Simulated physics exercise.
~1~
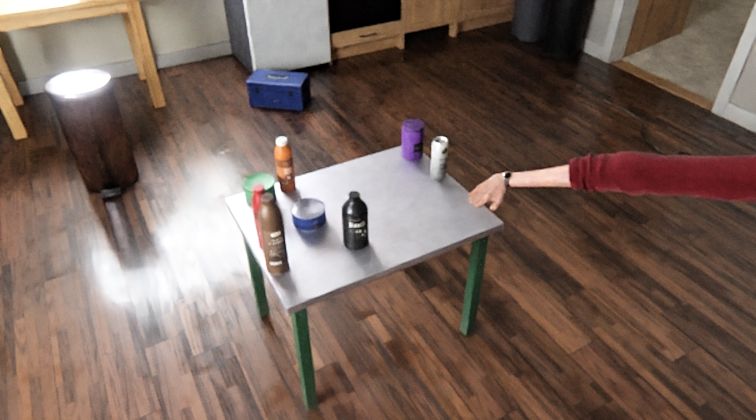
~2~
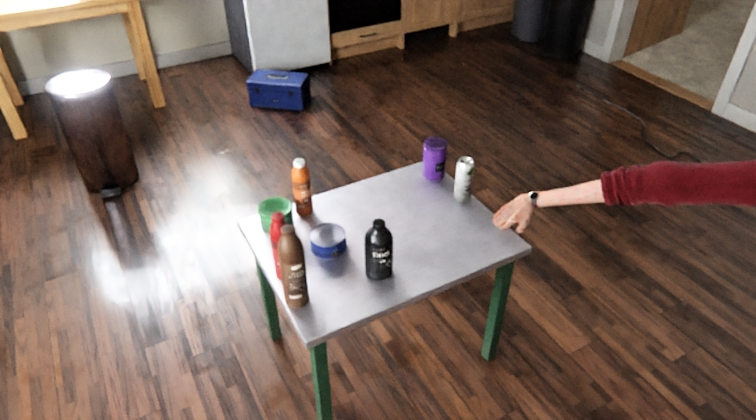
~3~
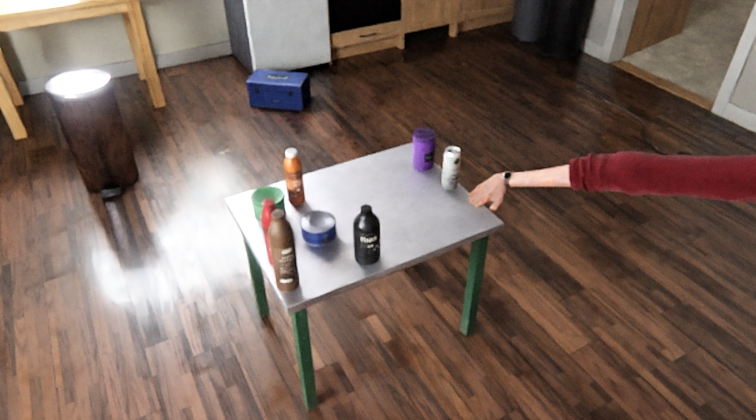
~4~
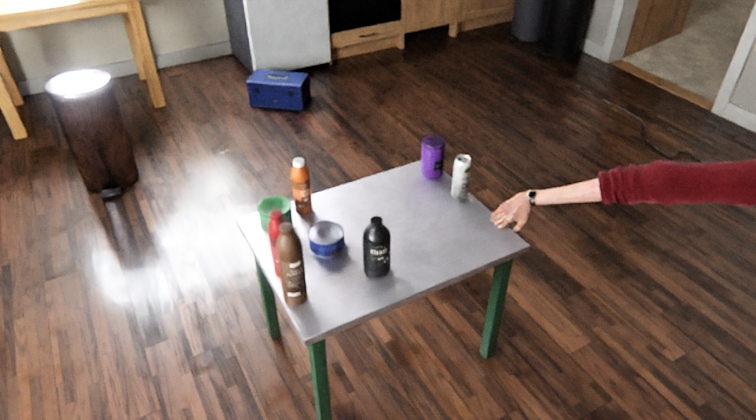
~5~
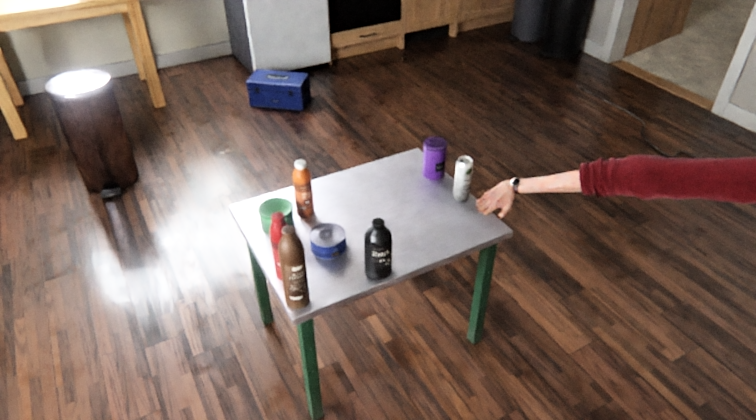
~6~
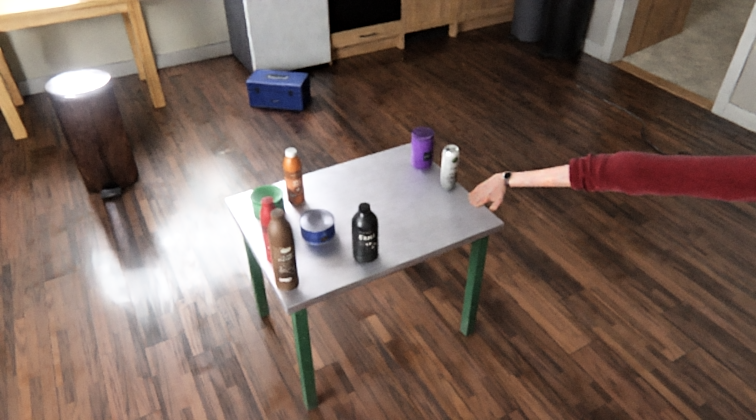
A hand shifts a small table back and forth, and its bottles and tubs stay upright.
